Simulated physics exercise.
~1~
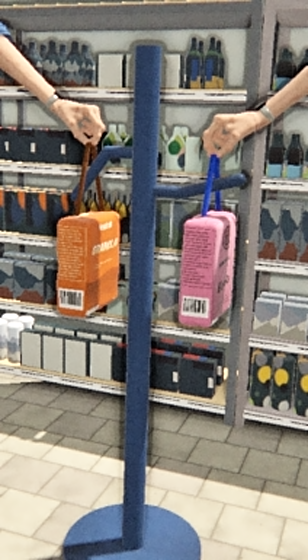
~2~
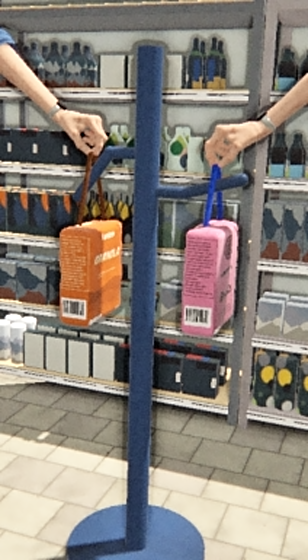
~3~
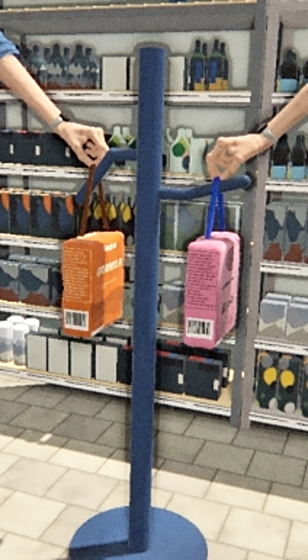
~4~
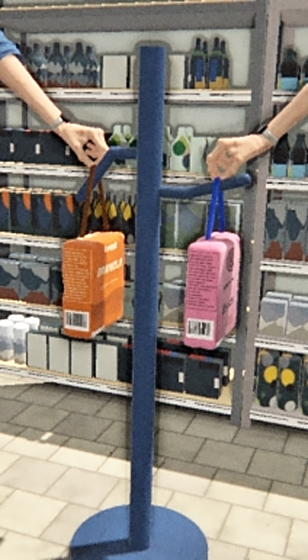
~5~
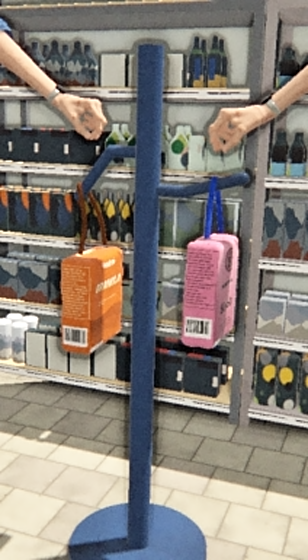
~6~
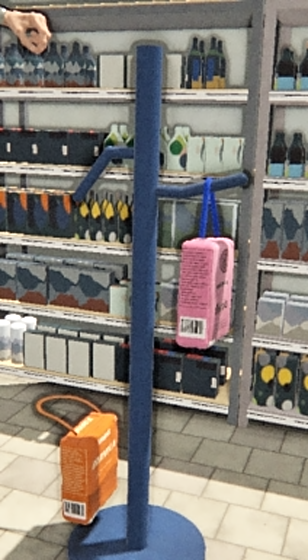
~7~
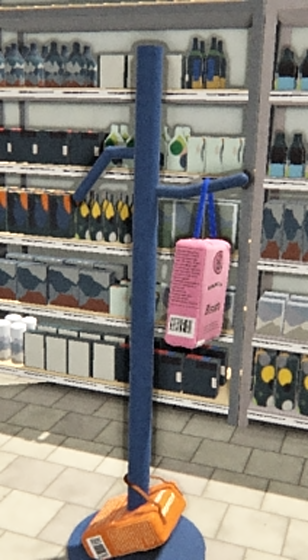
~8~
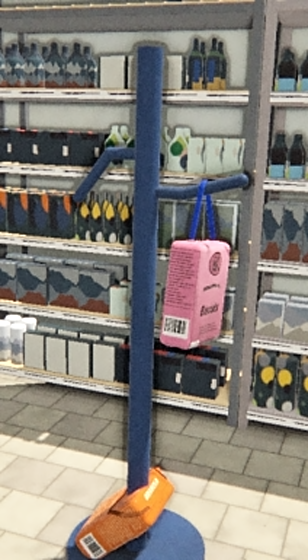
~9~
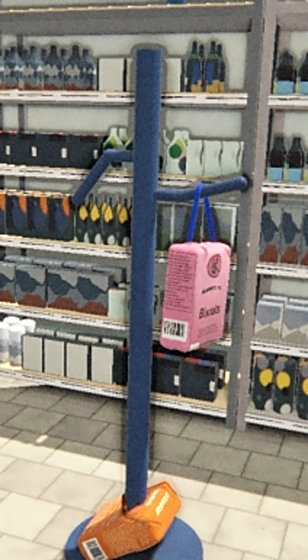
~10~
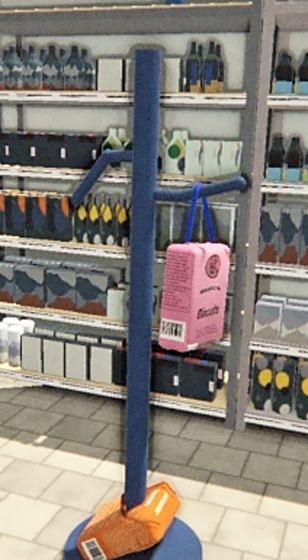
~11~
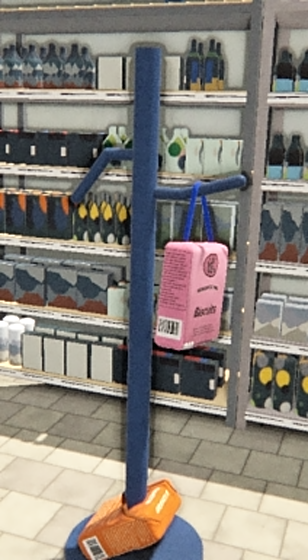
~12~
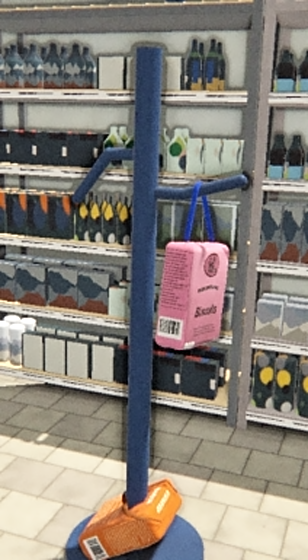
The clip shows two hands lowering an orange bag and a pink sack by their loops onto a blue stand before stocked shelves. After the hands let go, the orange bag drops and ends tilted on the stand's base, while the pink sack stays hanging from the right peg, turning slightly.
